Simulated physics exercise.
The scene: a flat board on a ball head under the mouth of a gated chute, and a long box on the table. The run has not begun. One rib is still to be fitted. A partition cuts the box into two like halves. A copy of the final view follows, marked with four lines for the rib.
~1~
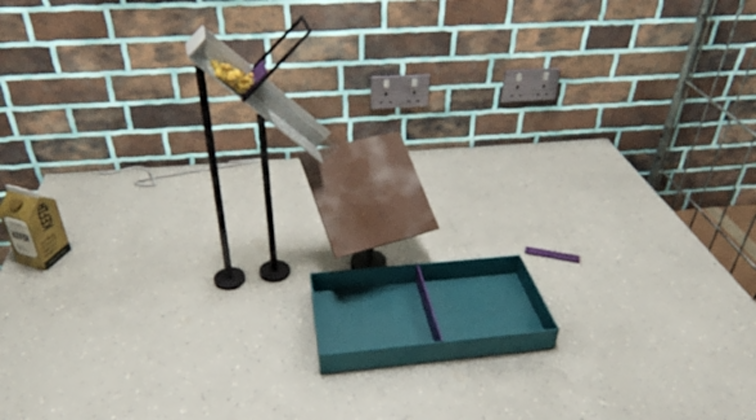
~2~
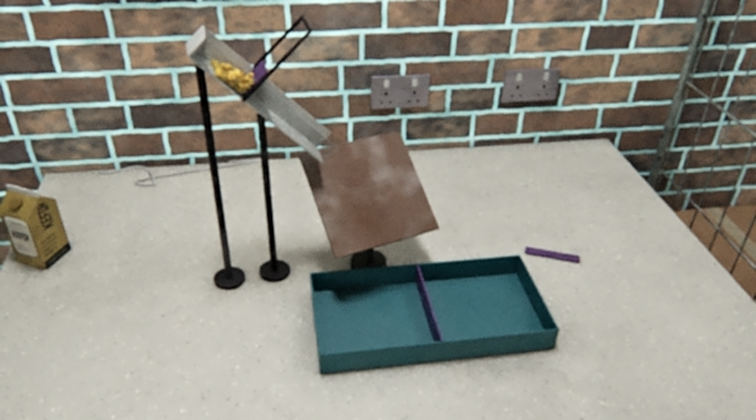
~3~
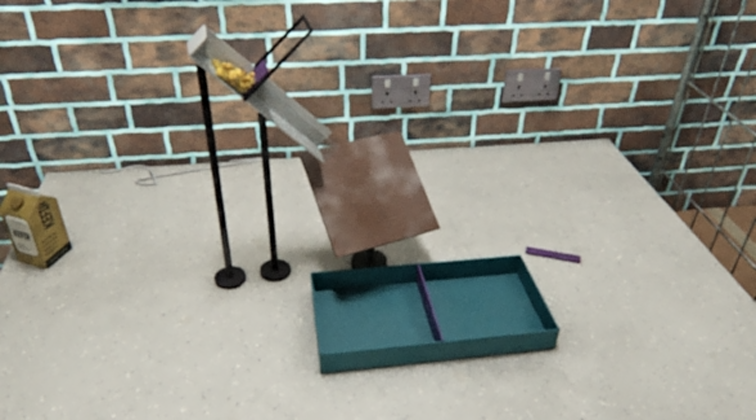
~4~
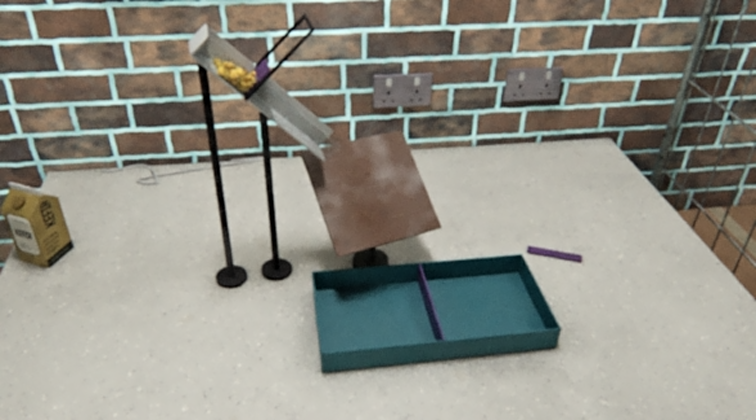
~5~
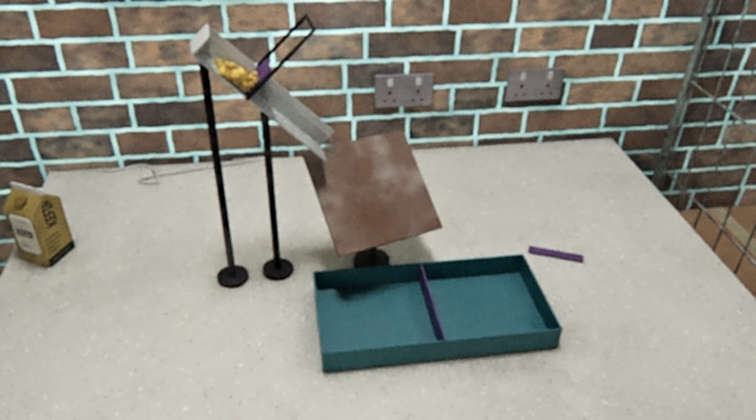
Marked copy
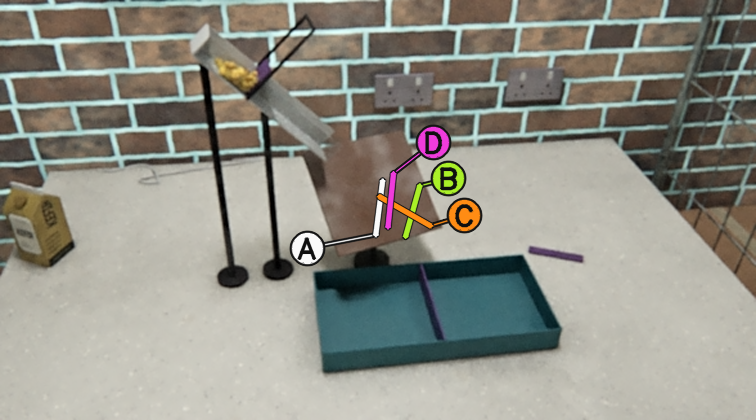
A teal box with a purple divider sat on a pale table, below a tilted brown board and a raised clear chute holding yellow puffs, and nothing moved apart from a slight shift of the view.
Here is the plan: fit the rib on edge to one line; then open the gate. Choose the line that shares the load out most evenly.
Choose C.
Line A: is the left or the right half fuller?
More lands on the left.
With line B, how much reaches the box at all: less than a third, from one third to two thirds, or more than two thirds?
It is more than two thirds.
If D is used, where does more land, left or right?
Left.
On the marked copy, line A from (382, 180) to (375, 234); line B from (419, 185) to (405, 236); line C from (379, 196) to (430, 225); line D from (393, 173) to (387, 226).
If A is chosen, of what is caught, nearly all in the left half, a small part in the right.
If B is chosen, of what is caught, nearly all in the left half, a stray few in the right.
If C is chosen, of what is caught, about half in the left half, about half in the right.
If D is chosen, of what is caught, all in the left half, none in the right.
